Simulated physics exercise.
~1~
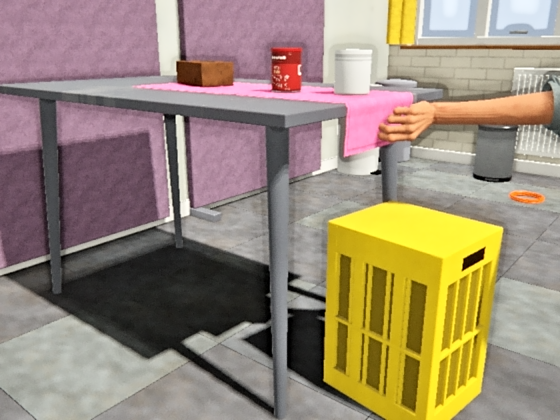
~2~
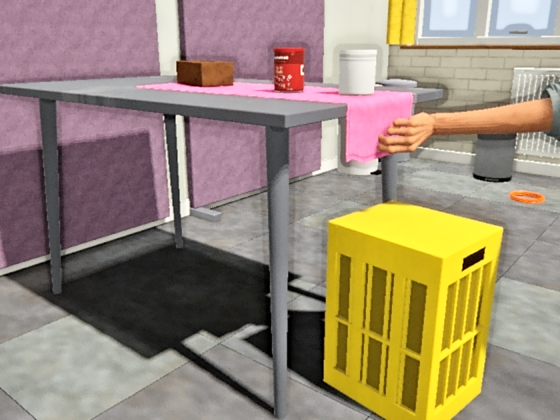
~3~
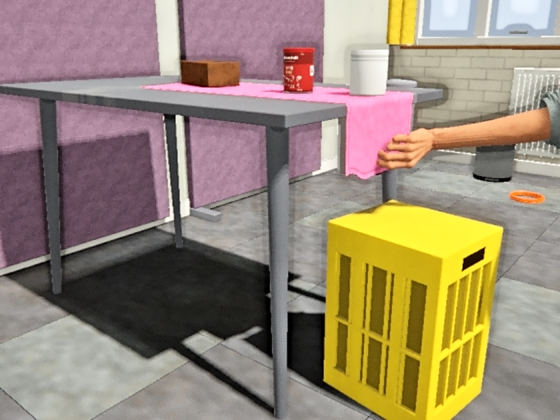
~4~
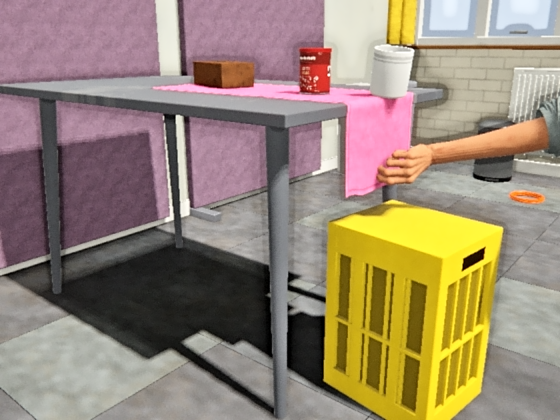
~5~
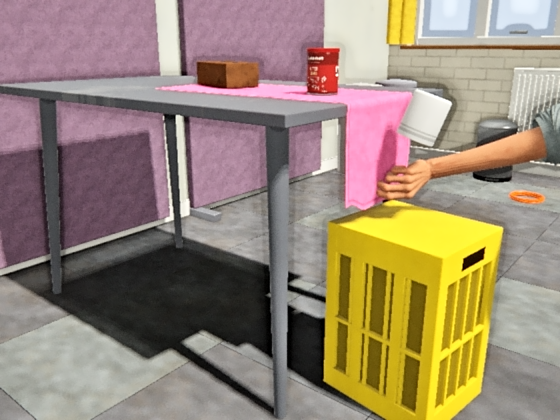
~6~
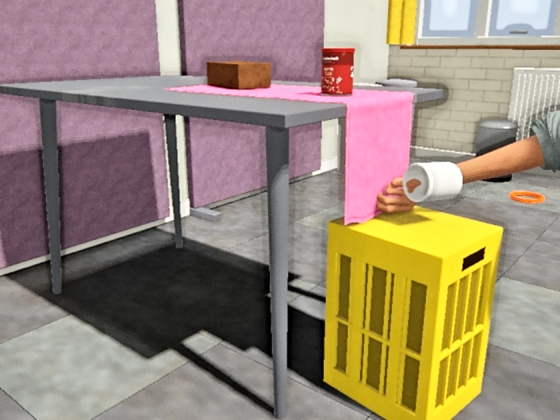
The clip shows a hand gently pulling a pink tablecloth down over the right end of a gray desk, carrying a brick, red tin and white mug rightward, until the mug tips off the edge and the hem reaches the yellow crate, the tin still upright on the desk.
